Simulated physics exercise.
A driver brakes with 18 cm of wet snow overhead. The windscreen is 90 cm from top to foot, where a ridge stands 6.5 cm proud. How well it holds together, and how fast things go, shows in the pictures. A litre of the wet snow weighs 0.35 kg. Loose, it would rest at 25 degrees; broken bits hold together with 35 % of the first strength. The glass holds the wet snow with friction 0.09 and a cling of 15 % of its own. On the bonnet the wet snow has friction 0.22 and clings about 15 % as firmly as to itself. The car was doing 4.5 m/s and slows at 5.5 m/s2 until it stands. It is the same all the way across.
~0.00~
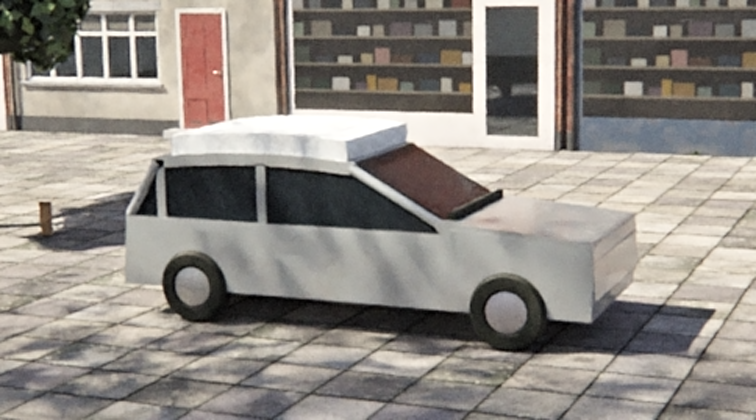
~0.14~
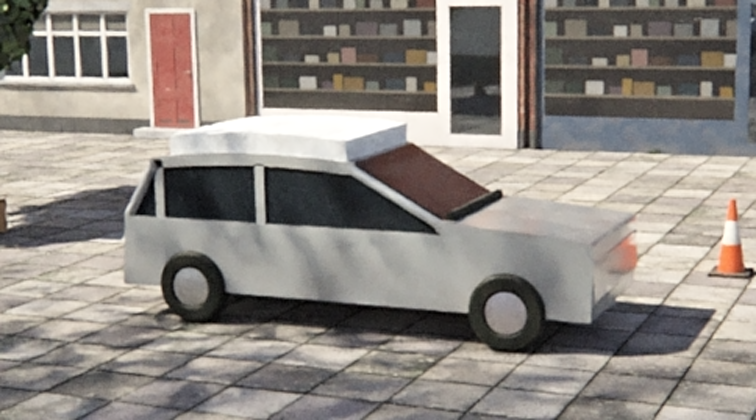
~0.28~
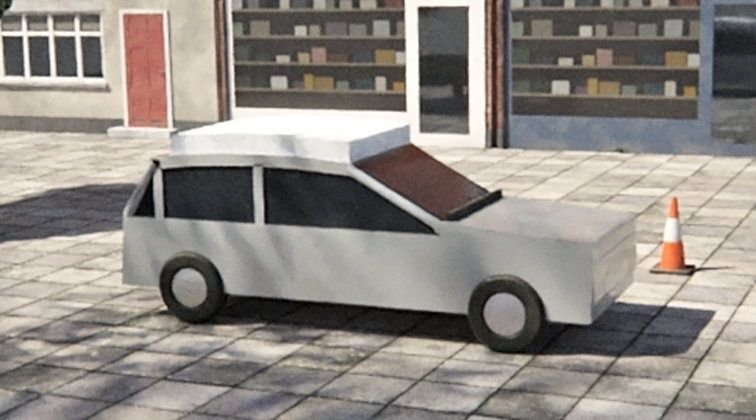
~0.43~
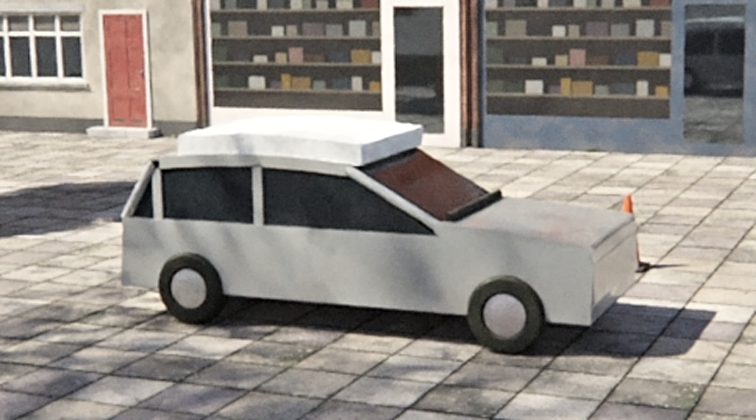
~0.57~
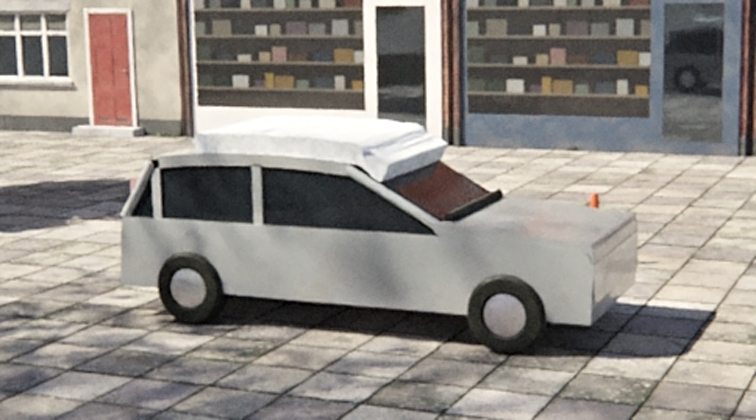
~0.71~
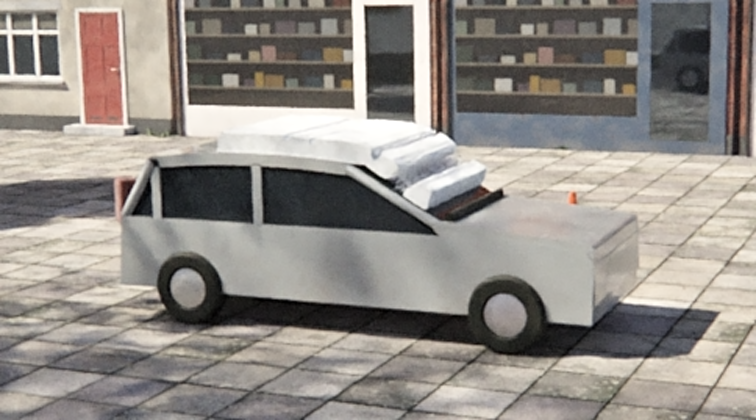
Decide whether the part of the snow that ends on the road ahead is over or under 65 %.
It comes out over 65 %.
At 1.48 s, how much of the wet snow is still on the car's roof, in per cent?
Near 0 %.
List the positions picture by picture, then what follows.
In the first picture, front end of the wet snow at (346, 150).
In the second picture, front end of the wet snow at (346, 157), its middle shifted 3 mm.
In the third picture, front end of the wet snow at (349, 153), its middle shifted 3.4 cm.
In the fourth picture, front end of the wet snow at (362, 155), its middle shifted 13 cm, 7 % of it past the top of the windscreen, in one piece.
In the fifth picture, front end of the wet snow at (388, 166), its middle shifted 31 cm, 18 % of it past the top of the windscreen, cracking.
In the sixth picture, front end of the wet snow at (431, 192), its middle shifted 58 cm, 34 % of it past the top of the windscreen, cracking.
By 1.06 s, 17 % of the snow is on the roof, 43 % on the glass, 40 % on the bonnet and none has gone off the nose.
By 1.48 s, none of the snow is on the roof, 9 % on the glass, 74 % on the bonnet and 17 % has gone off the nose.
By 1.90 s, none of the snow is on the roof, 8 % on the glass, 42 % on the bonnet and 51 % has gone off the nose.
By 2.32 s, none of the snow is on the roof, 8 % on the glass, 18 % on the bonnet and 74 % has gone off the nose.
By 3.00 s, at the end, none of the snow is on the roof, 8 % on the glass, 12 % on the bonnet and 80 % has gone off the nose.
